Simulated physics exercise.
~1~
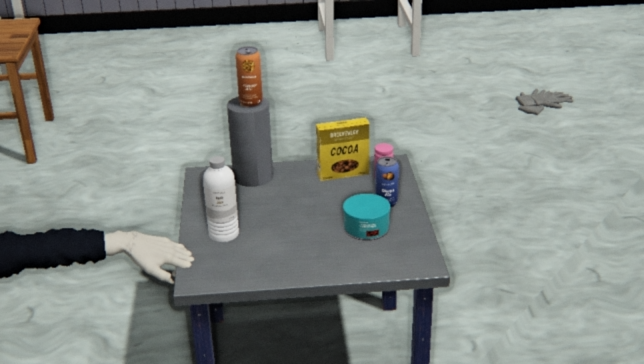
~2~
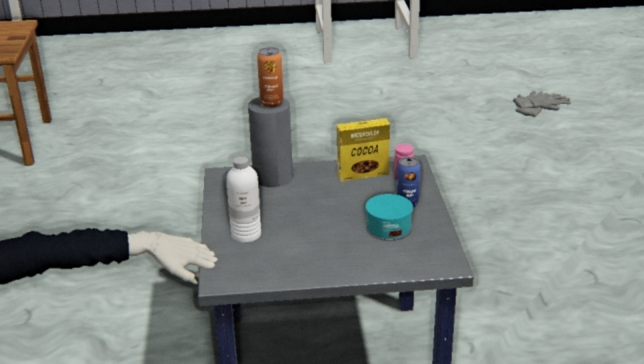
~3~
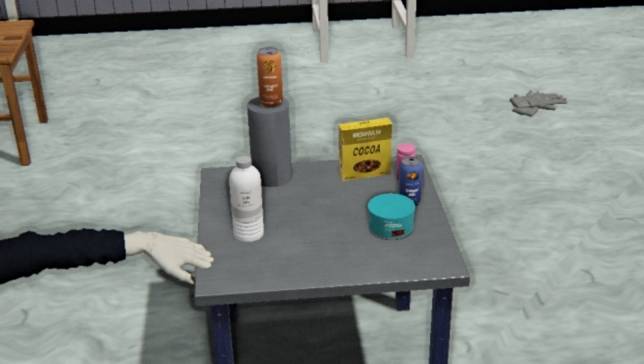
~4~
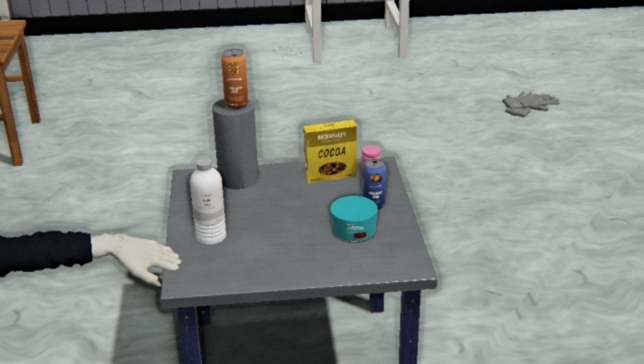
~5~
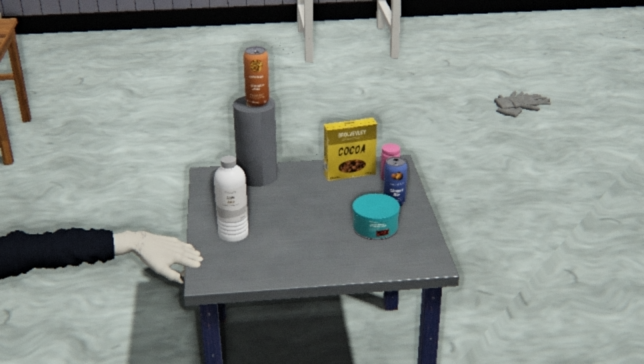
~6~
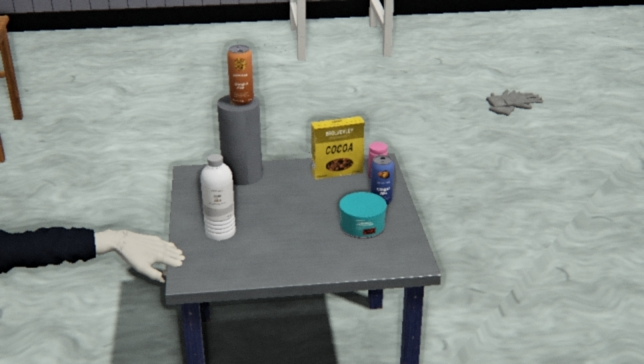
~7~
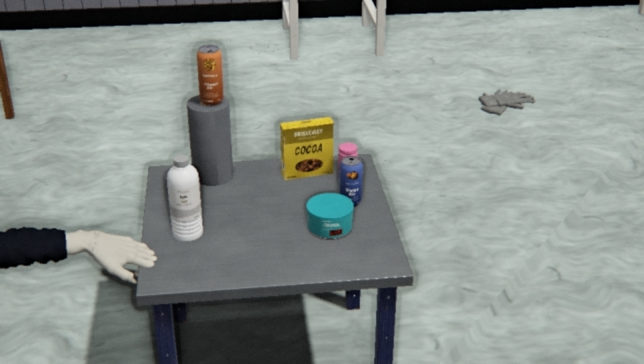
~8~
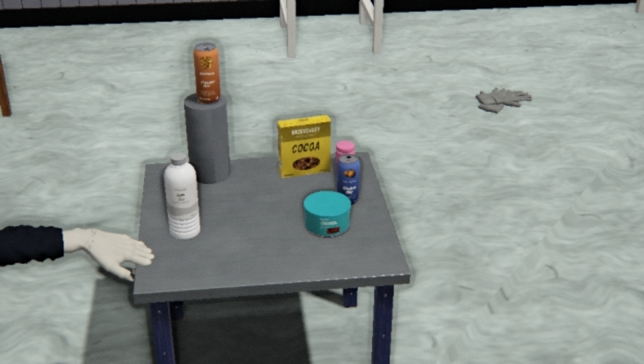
A pale hand at the left edge of a small grey side table jerked it right, then left and back again, while the bottle, cocoa packet, turquoise tub and can perched on a grey roll rode along, all still standing in place at the end.
